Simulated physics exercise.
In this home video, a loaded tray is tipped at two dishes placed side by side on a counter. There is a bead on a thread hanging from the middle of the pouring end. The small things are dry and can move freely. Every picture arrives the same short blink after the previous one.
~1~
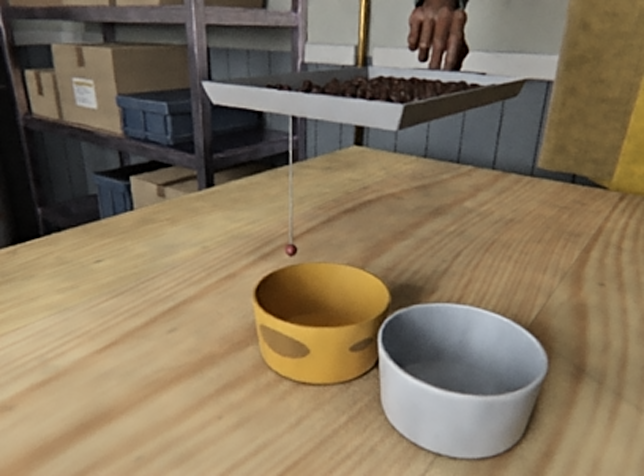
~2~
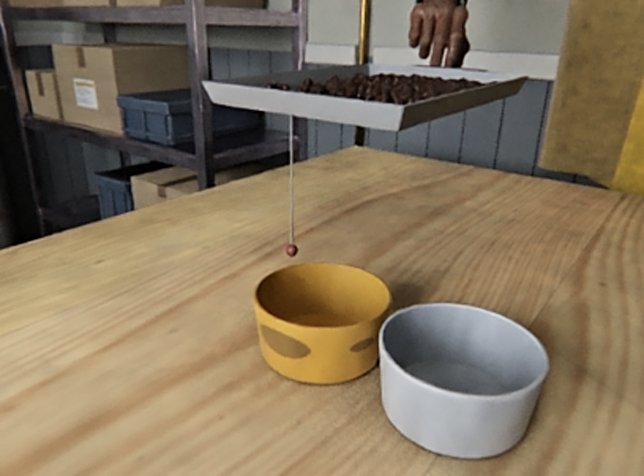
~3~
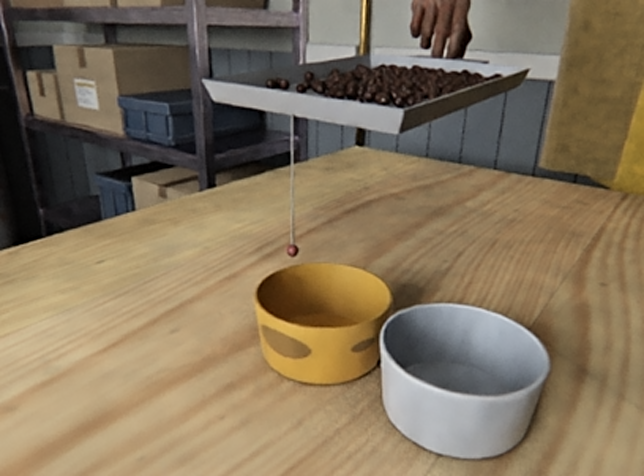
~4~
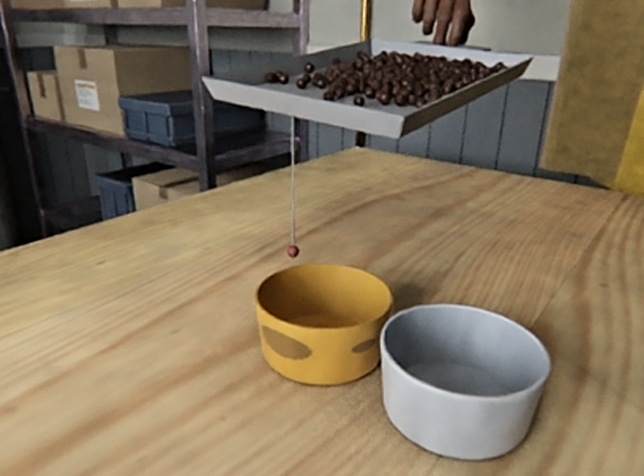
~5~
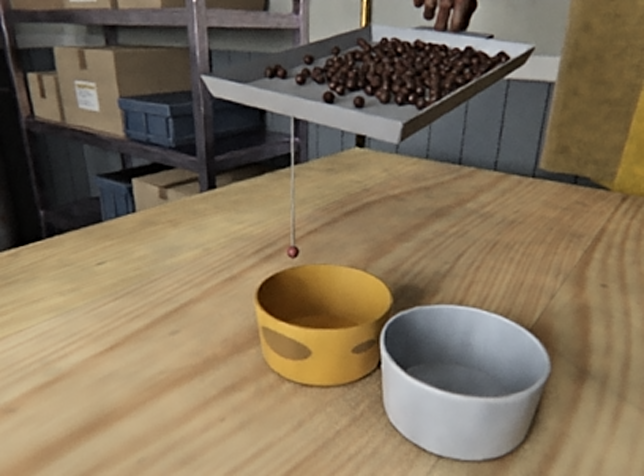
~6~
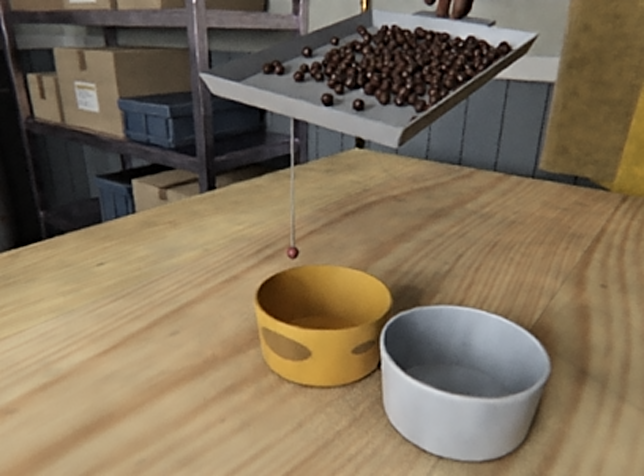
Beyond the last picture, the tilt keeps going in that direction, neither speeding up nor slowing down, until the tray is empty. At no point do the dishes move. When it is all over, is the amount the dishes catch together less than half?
Most of it finds a dish.
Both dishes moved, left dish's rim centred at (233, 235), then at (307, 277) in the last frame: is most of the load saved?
At place one a lesser share; at place two the greater share.
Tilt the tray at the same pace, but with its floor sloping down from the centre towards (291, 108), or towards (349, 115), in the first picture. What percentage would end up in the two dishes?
Lab note: Try 1 = 10 %, try 2 = 80 %.
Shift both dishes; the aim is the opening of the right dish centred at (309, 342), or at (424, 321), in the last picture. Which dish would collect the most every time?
The right of the pair the first time, the right of the pair the second.
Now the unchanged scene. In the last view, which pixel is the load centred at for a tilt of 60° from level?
(369, 160).
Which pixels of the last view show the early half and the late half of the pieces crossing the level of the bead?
Close to (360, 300), then close to (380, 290).
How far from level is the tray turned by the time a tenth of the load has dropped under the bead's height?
The tilt then is about 50°.
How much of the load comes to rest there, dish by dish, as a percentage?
Left dish 60, right dish 30 %.
Soon, tray tipped steeply; about half on the tray; a small part in the right dish; about a quarter in the left dish; a stray few outside both; about a quarter in the air.
A while on, tray tipped right over; about a third in the right dish; about half in the left dish; a small part outside both; a stray few in the air.
Towards the end, tray tipped past a quarter turn; about a third in the right dish; about half in the left dish; a small part outside both.
Finally, tray tipped past a quarter turn; about a third in the right dish; about half in the left dish; a small part outside both.
